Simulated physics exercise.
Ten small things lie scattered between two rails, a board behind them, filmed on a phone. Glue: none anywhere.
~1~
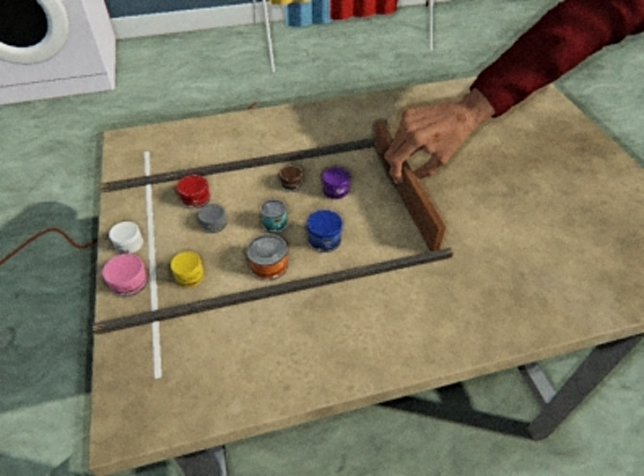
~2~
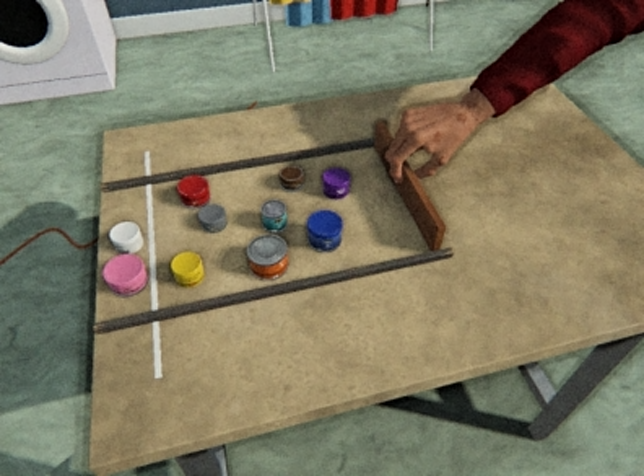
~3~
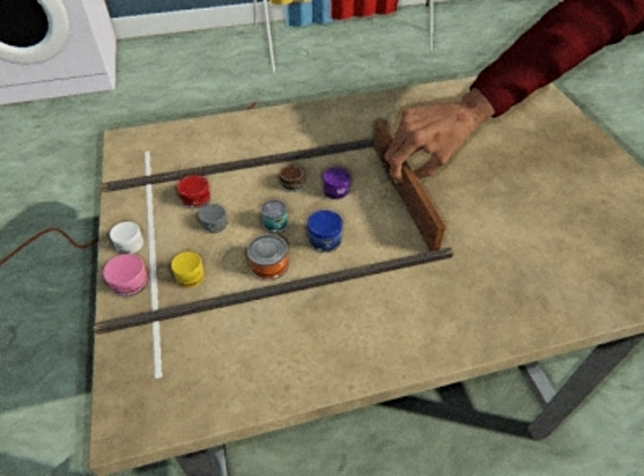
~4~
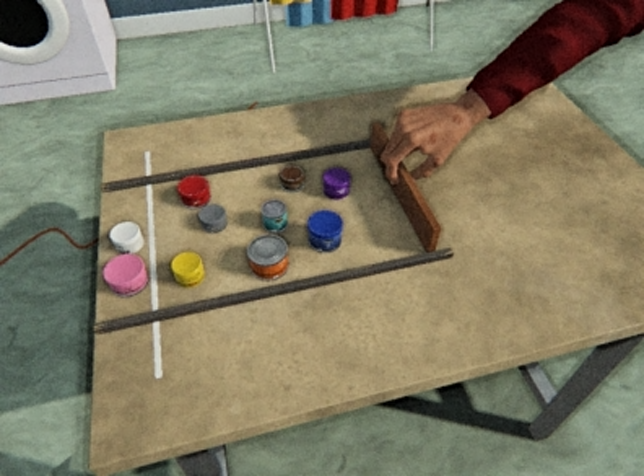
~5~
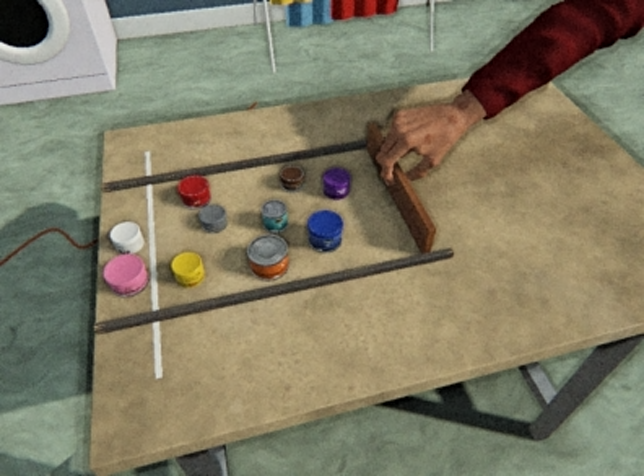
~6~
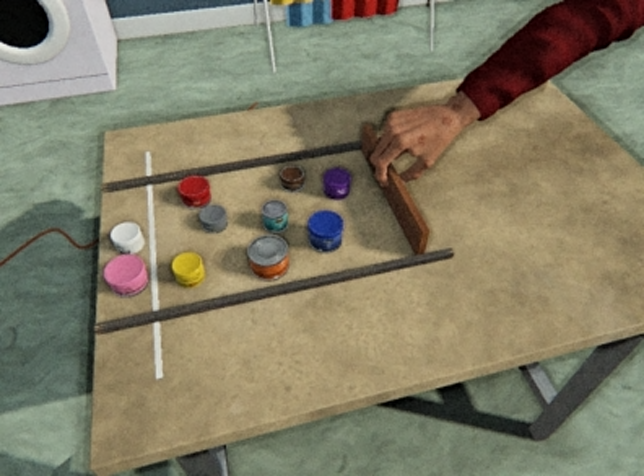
A hand sliding a wooden board slightly left between two dark rails, while ten small colourful tubs stay still on a table.
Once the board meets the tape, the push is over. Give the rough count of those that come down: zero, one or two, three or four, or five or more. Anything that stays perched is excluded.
I expect one or two pieces to come off the table.
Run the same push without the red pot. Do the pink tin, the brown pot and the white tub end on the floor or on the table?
Pink tin - gone; brown pot - safe; white tub - gone.
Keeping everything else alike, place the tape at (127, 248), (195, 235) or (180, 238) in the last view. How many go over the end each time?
In order: 5, 0 and 0.
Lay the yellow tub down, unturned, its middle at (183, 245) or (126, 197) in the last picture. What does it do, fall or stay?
Results in order - still up; down.
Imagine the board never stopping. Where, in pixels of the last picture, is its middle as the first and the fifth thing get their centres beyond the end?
At (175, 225) for the first, at (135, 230) for the fifth.
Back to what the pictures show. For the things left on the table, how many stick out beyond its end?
2.
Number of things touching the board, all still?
It is in contact with 5.
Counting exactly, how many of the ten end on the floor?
The count is 2.
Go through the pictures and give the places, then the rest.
The first frame shows pink tin (126, 275); white tub (127, 238); yellow tub (188, 270); board (405, 182); tape (151, 243).
The second frame shows white tub (127, 238); purple tub (336, 184).
The third frame shows yellow tub (188, 270); orange tin (268, 257).
The fourth frame shows pink tin (127, 276); blue tin (325, 232).
The fifth frame shows white tub (128, 239); red pot (195, 192).
The sixth frame shows pink tin (127, 276); white tub (128, 239); yellow tub (189, 271); board (391, 185); tape (153, 243).
Soon after, none off yet; pink tin at rest near (127, 276); white tub at rest near (128, 239); yellow tub at rest near (189, 271).
By the end, the number that fall off is one or two; fallen, white tub and pink tin.
